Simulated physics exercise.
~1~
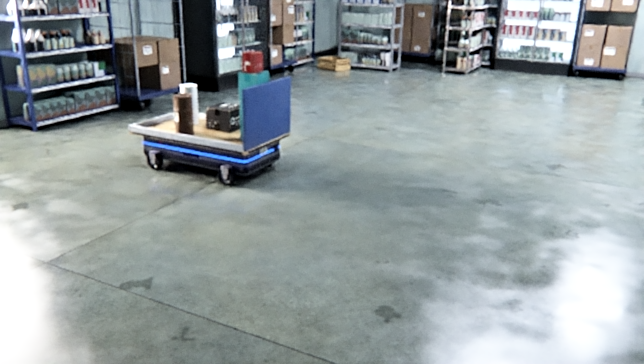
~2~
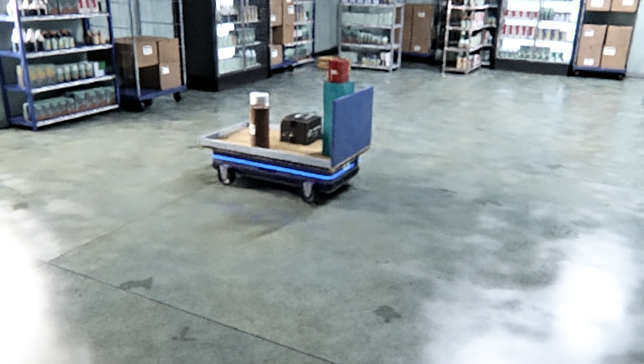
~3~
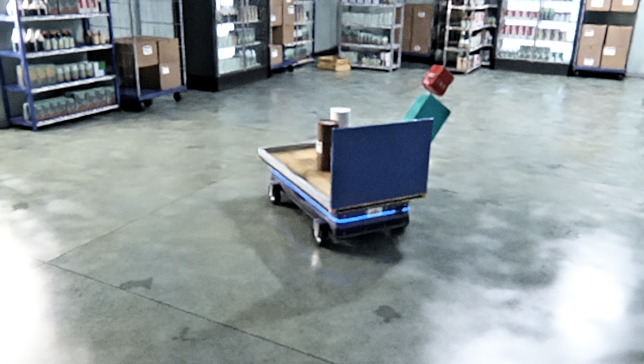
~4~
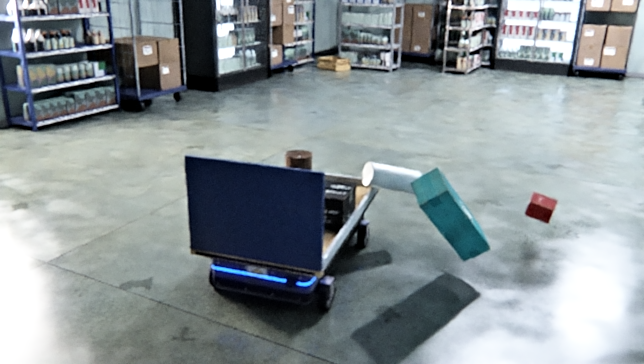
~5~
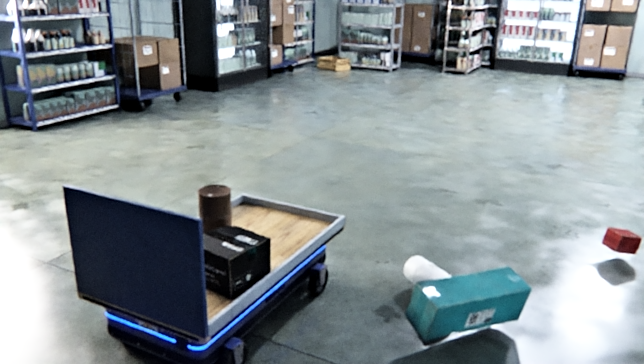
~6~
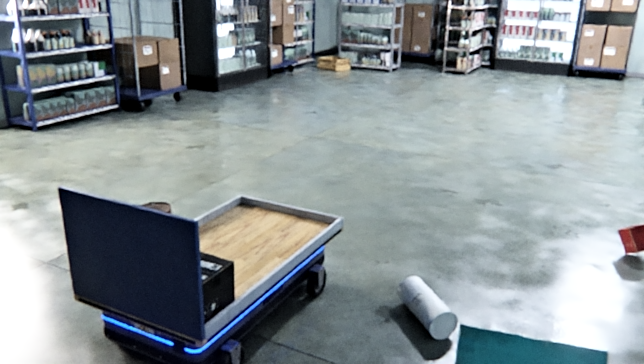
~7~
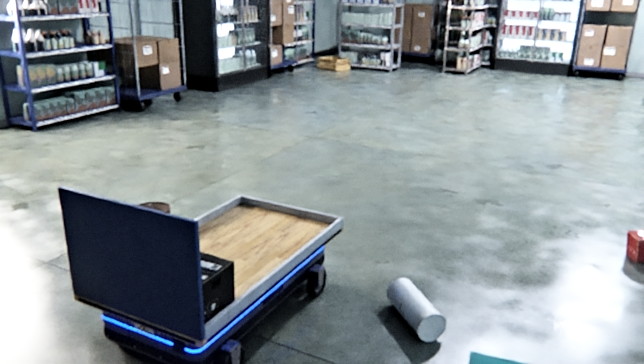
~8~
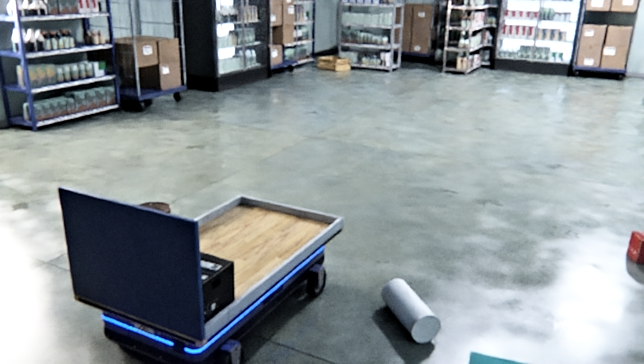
A cart curves toward the camera, spills two boxes and a white canister, and stops.
